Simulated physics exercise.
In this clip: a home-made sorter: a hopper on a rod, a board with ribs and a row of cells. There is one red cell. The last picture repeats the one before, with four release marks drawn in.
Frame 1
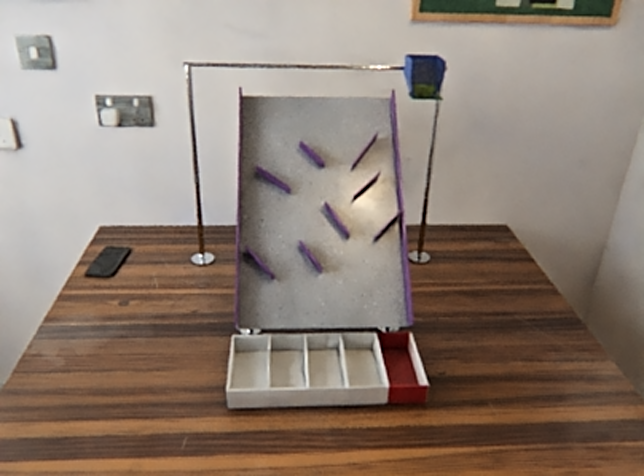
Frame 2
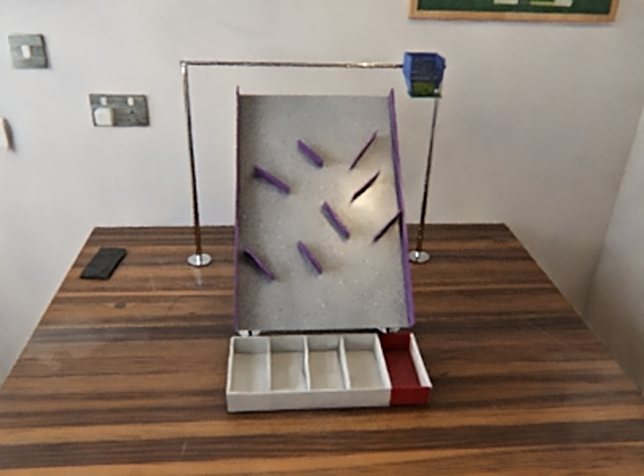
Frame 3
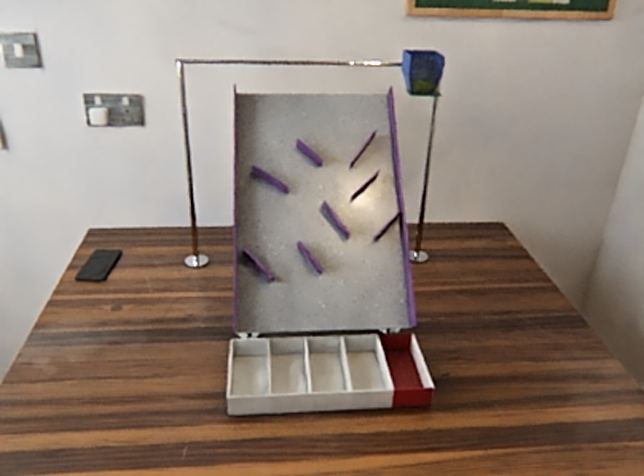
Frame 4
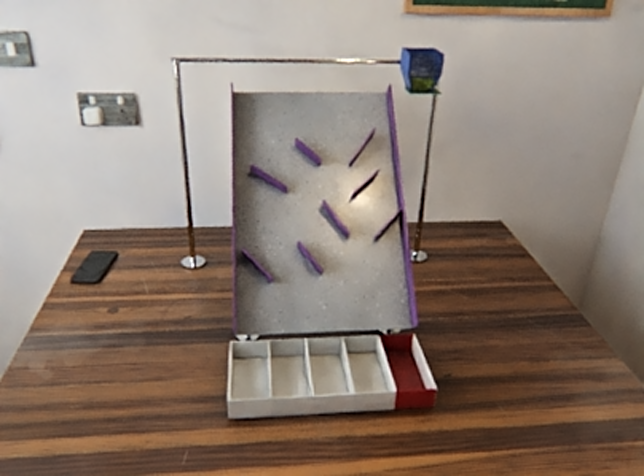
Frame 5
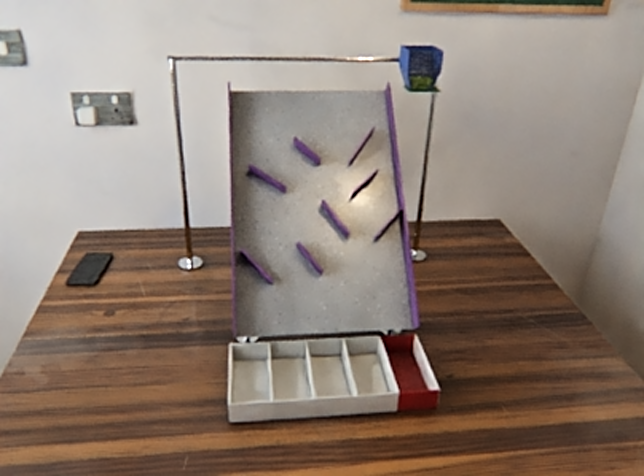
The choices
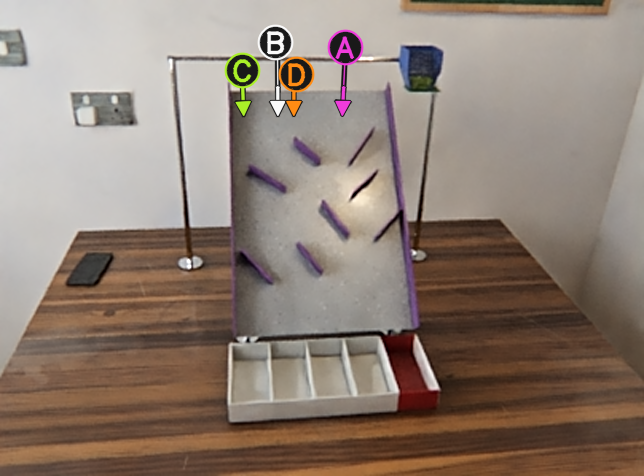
A tilted grey board with purple edges and slanted purple ribs stands on a striped brown wooden table, seen from the front and slightly above in a pale-walled room. Below it sits a row of white cells with one red cell at the right end, while a blue-and-green hopper hangs from a metal rod frame at upper right and a dark phone lies at left. Nothing on the table moves; only the camera shifts slightly.
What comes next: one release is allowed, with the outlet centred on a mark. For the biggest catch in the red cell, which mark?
Use mark A.
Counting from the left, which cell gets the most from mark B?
The fourth from the left.
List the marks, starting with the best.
The order is A, D, B, C.
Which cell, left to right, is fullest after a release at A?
It is the fifth one.
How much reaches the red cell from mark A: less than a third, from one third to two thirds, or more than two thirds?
Mark A gives more than two thirds.
On the marked copy, mark A meets the board at (342, 110); mark B meets the board at (277, 110); mark C meets the board at (243, 110); mark D meets the board at (293, 110).
With A, the larger part in the red cell, roughly a quarter in other cells, just a few outside the box.
With B, about a tenth in the red cell, the larger part in other cells, about a tenth outside the box.
With C, about a tenth in the red cell, the larger part in other cells, about a tenth outside the box.
With D, roughly half in the red cell, roughly half in other cells, just a few outside the box.
